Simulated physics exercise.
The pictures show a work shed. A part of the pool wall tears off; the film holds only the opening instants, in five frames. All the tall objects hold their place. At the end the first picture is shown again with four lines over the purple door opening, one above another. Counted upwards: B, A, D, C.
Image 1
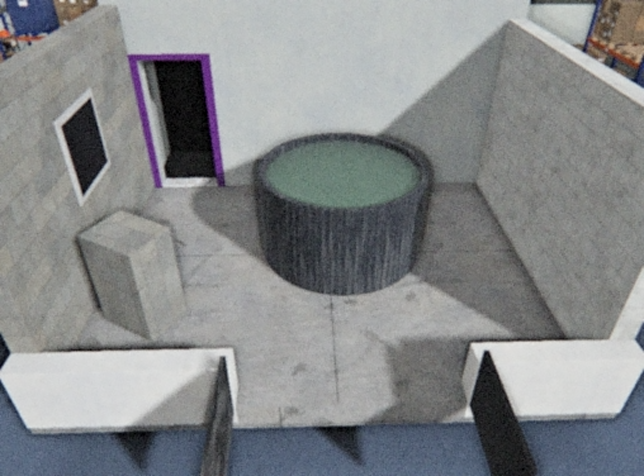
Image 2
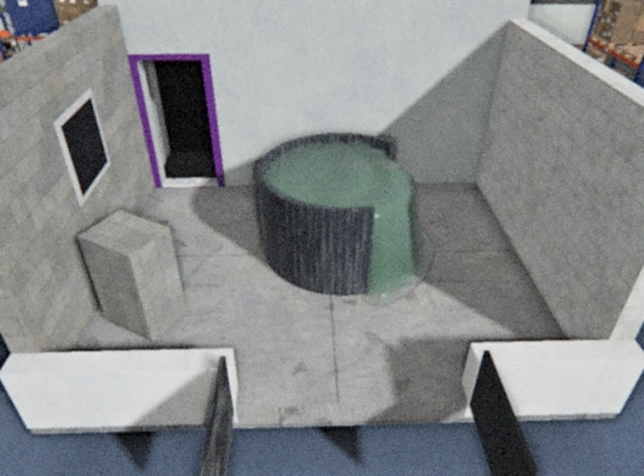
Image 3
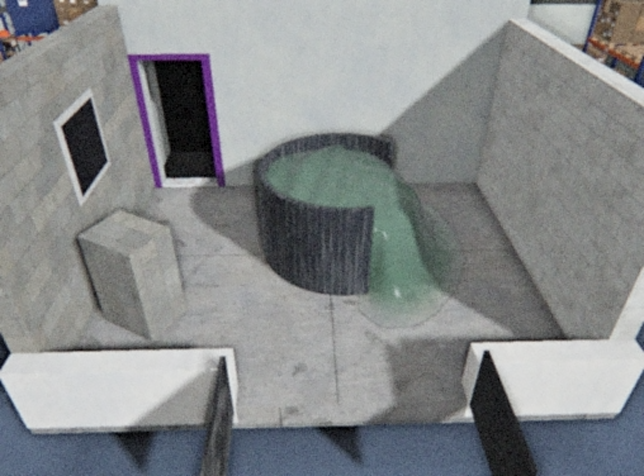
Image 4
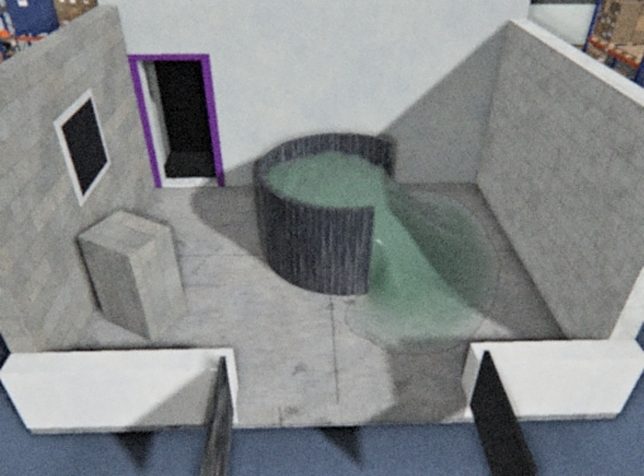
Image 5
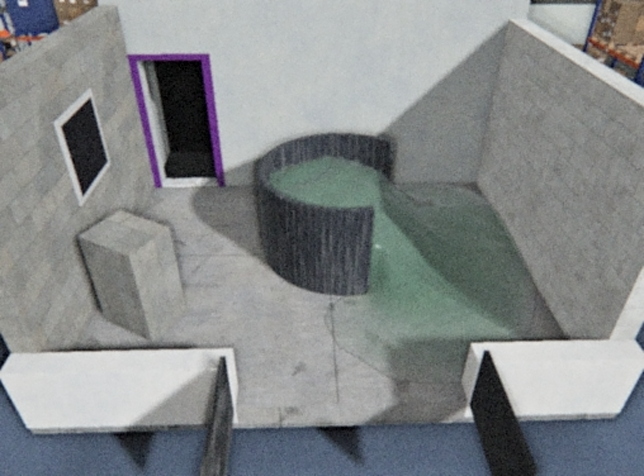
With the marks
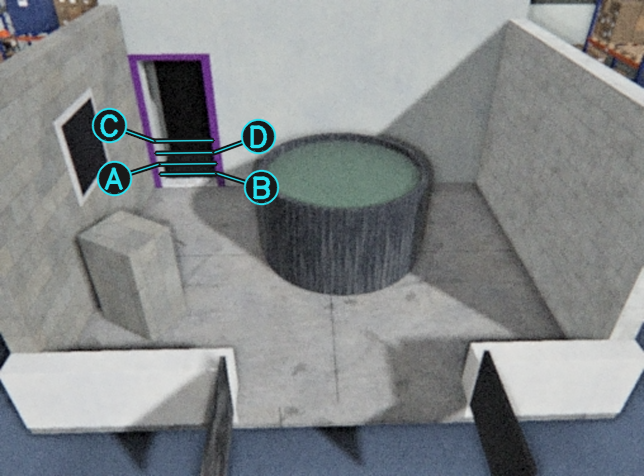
Green water rests in a round, dark, ribbed pool at the centre of a grey work shed, seen from above and in front by a still camera. A purple-framed doorway stands at the back left, near a window and a pale block, with a gap in the low white front wall. The pool's right side opens, and water pours out, fanning across the floor towards the right wall and front.
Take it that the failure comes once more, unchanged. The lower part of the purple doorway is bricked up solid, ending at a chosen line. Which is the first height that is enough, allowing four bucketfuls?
Choose B.
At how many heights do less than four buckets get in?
All of them.
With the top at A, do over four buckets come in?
No.
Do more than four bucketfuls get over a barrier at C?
No, that is safe.
On the marked copy, A at (187, 163); B at (188, 173); C at (183, 140); D at (185, 152); from the bottom up B, A, D, C.
With A, nothing gets over.
With B, a splash gets over, under a bucket.
With C, nothing gets over.
With D, nothing gets over.
